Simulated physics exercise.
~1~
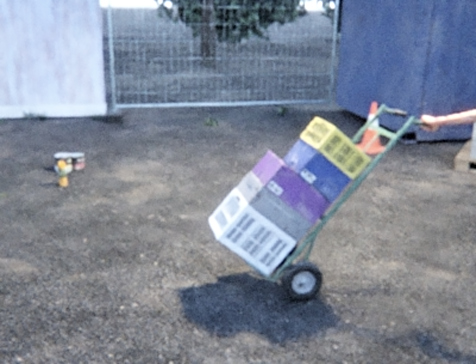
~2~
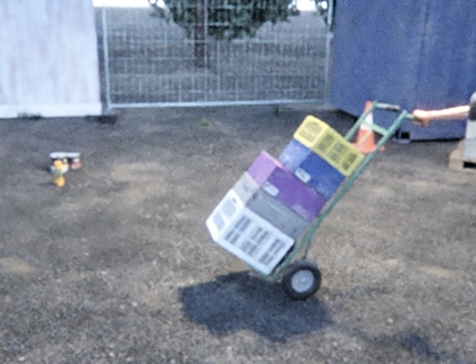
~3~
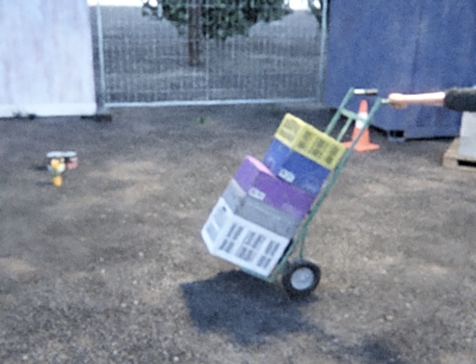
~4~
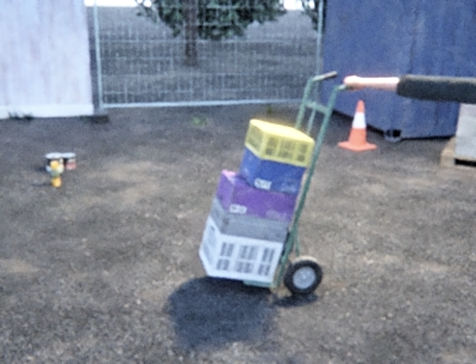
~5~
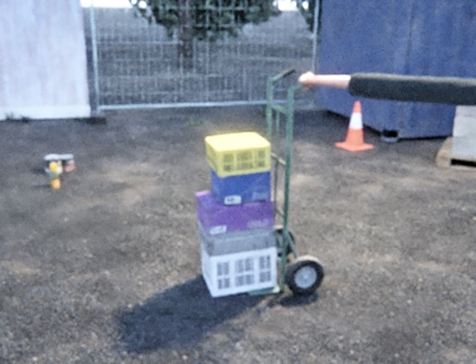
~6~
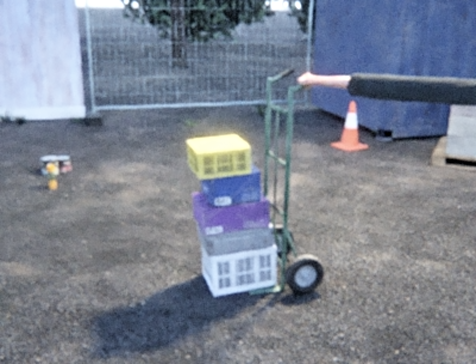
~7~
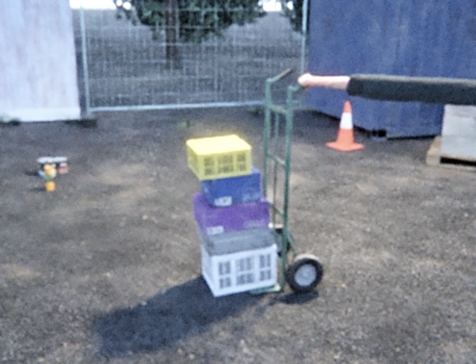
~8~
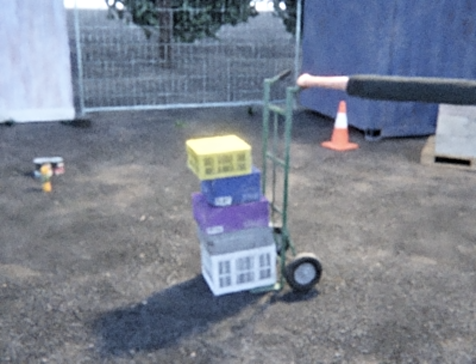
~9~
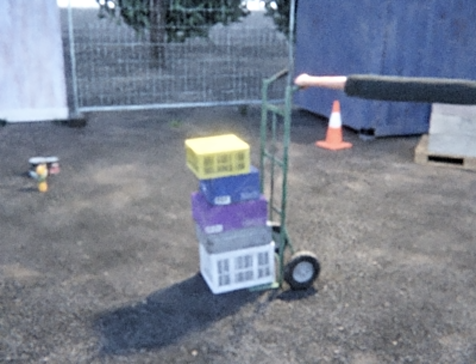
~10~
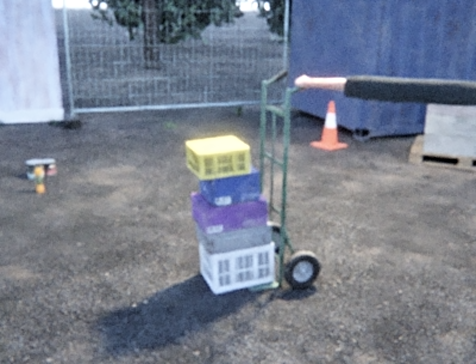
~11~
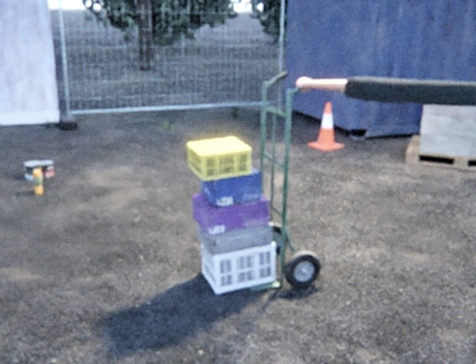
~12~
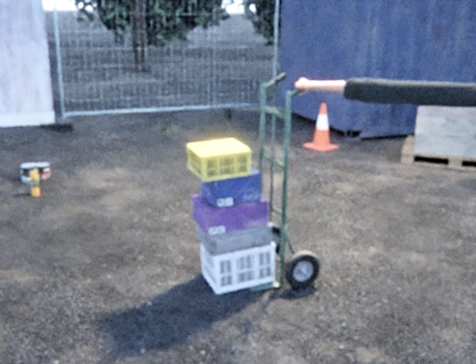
In this clip, an arm swings a tilted green hand truck upright, carrying a white crate, grey toolbox, purple box, blue box and yellow crate. As it lands, the yellow crate and blue box shift left, and the uneven stack stays standing while the hand holds the truck still.
